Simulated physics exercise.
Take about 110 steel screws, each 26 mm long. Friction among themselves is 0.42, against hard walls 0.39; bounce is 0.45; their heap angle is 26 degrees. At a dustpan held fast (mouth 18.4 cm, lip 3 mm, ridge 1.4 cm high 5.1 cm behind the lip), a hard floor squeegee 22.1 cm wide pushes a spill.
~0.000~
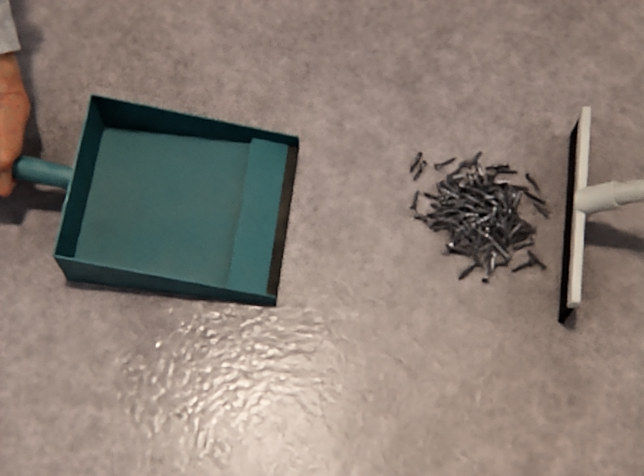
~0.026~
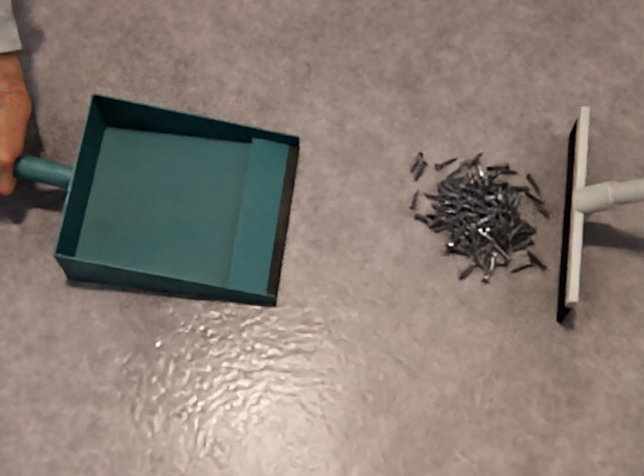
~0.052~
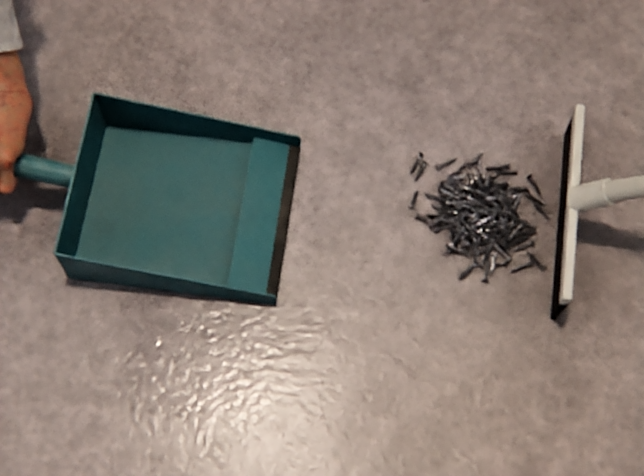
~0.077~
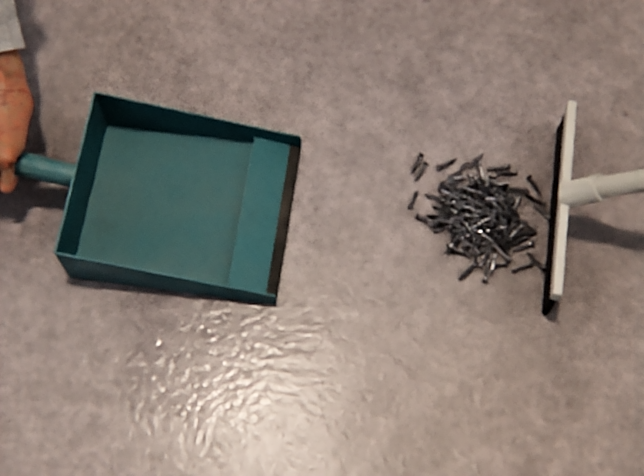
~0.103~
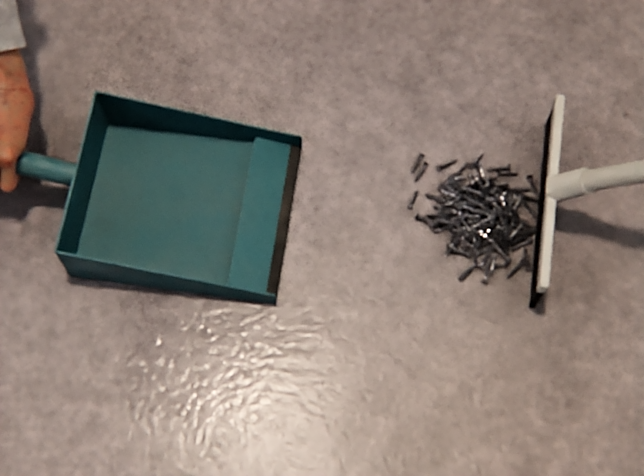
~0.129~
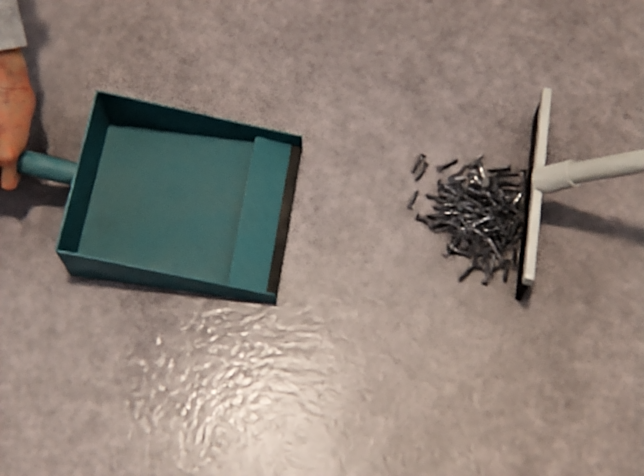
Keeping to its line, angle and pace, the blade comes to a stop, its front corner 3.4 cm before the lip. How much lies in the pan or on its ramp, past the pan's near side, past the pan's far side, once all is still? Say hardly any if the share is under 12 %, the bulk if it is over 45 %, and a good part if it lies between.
One by one: Pan: Not many, near side: Not many, far side: The biggest share.
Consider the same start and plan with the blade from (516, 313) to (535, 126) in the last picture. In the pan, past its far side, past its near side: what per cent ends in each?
That ends as pan 20, far 10, and near 5.
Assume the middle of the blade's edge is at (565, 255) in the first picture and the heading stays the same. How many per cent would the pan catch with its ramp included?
It would come to about 10 in a hundred.
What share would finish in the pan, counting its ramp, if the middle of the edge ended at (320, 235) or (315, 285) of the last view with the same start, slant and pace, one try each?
Roughly 25 % and 20 %.
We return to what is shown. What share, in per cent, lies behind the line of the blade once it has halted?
Near 10 percent, give or take.
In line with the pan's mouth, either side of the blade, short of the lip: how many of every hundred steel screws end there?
Roughly 30 in a hundred.
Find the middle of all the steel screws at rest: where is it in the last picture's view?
In the last view, approximately (309, 134).
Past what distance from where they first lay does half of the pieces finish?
It comes to some 22 cm.
After 0.32 s, middle of the blade 14 cm from the lip; 0 % over the lip, far side 30 %, near side 0 %.
After 0.45 s, middle of the blade 7 cm from the lip; 0 % over the lip, far side 45 %, near side 0 %.
Then, at 0.71 s, middle of the blade 4 cm from the lip; 10 % over the lip, far side 60 %, near side 0 %.
By 1.4 s all is still; pan 5 %, near side 0 %, far side 60 %, in front of the lip or behind the blade 30 %.
